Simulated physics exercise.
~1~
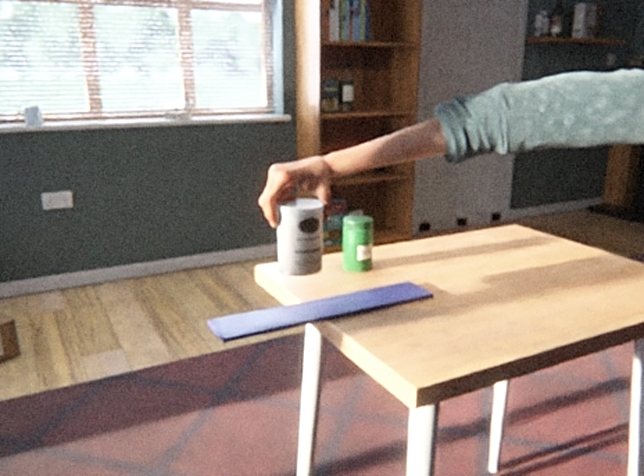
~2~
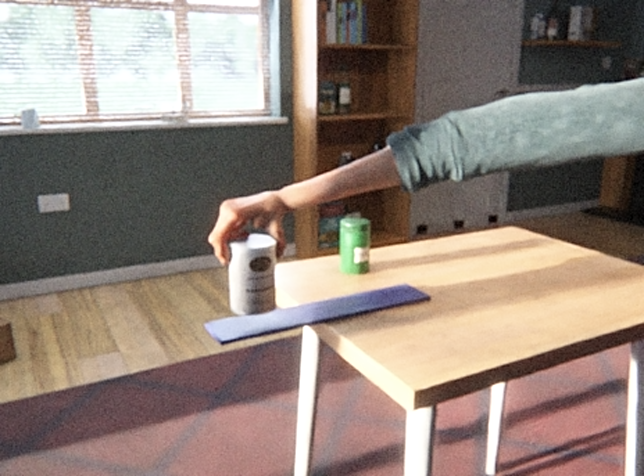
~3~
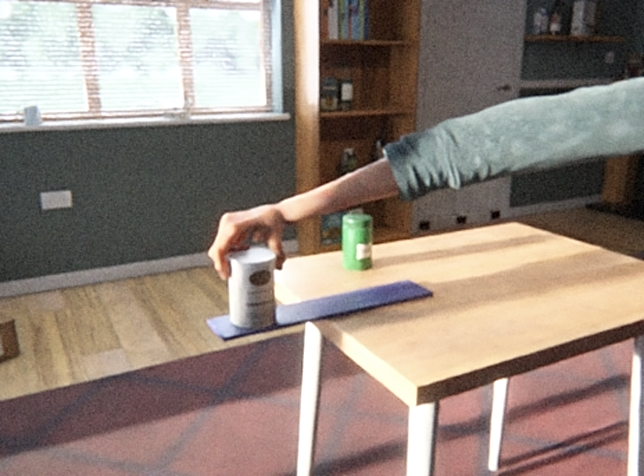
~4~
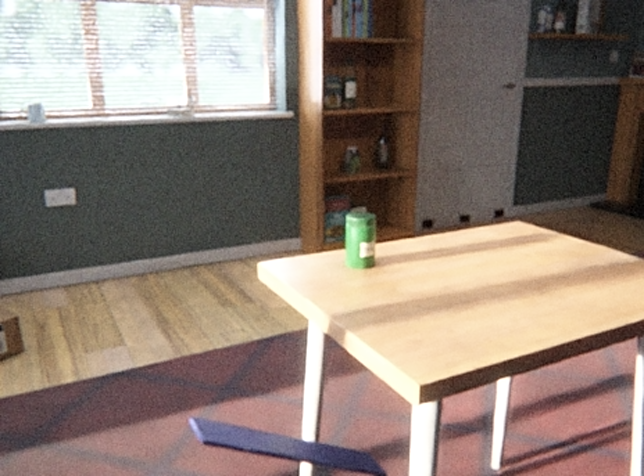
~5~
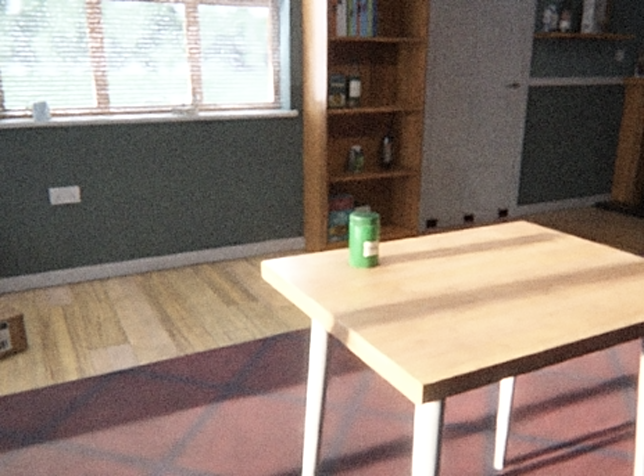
A hand in a pale green sleeve holds a white tin above a wooden table in a sunlit room, seen from a slightly swaying viewpoint facing a window and bookshelf. A blue board juts out past the table's left edge, and a green jar stands near the far corner. The hand moves the tin left and down, setting it upright on the board's overhanging end. Then the hand is gone, the tin is out of sight, and the board is dropping beside the table legs. Finally the board is out of sight too, leaving only the green jar standing on the table.
